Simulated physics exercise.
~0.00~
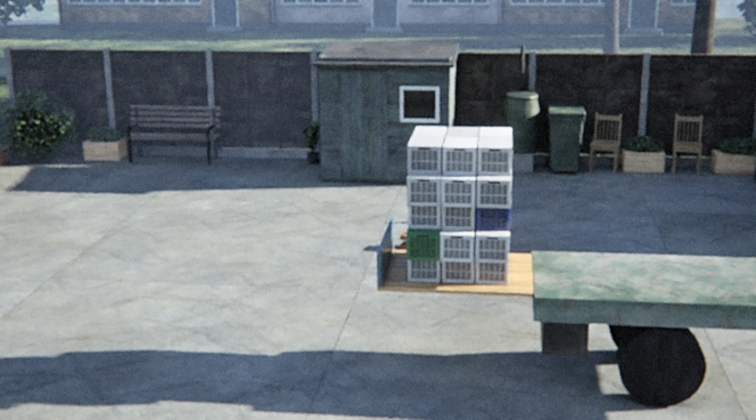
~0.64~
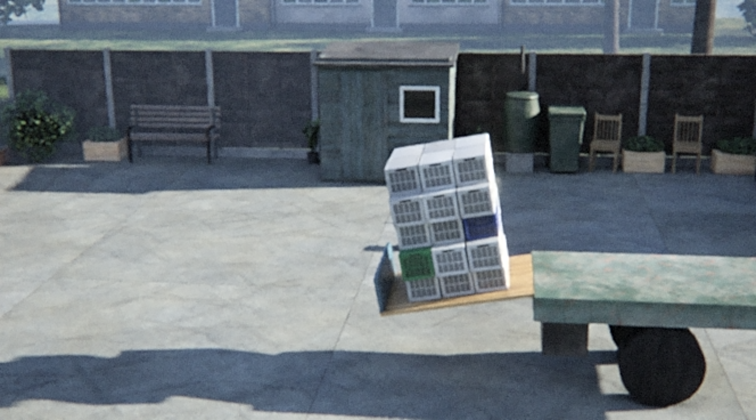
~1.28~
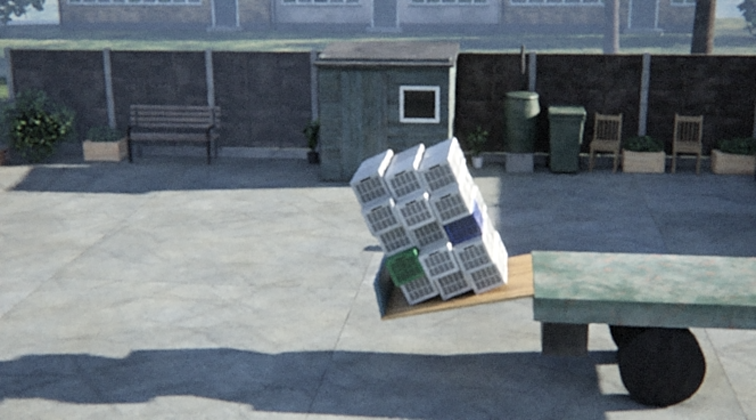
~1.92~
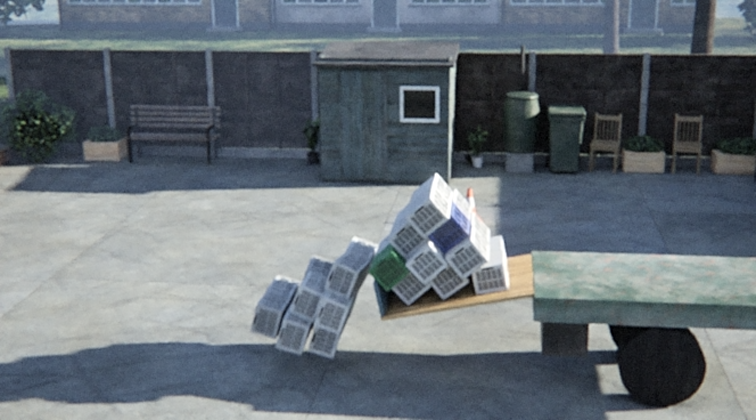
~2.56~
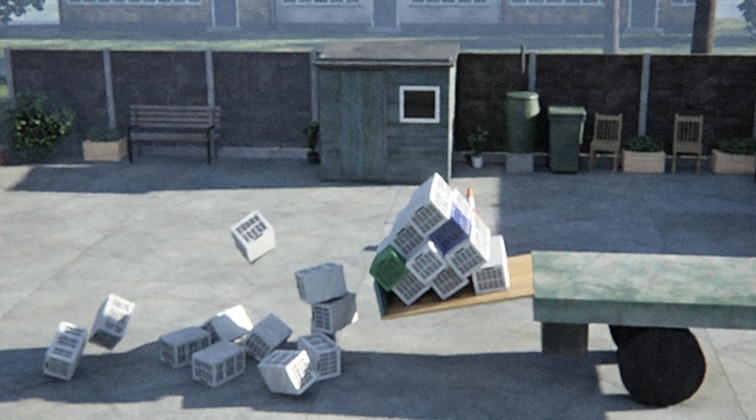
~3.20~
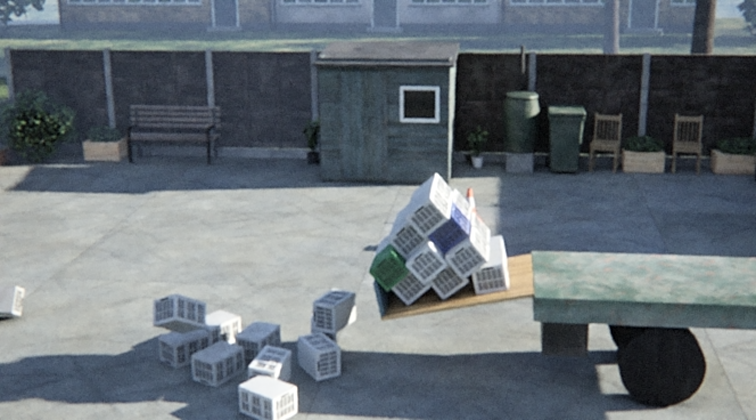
The video shows a stack of white crates, with one green and one blue, leaning left as the wooden flap beneath it tilts down. Many crates topple and scatter across the paved yard, while the rest, including the coloured ones, stay slumped together on the sloping flap.
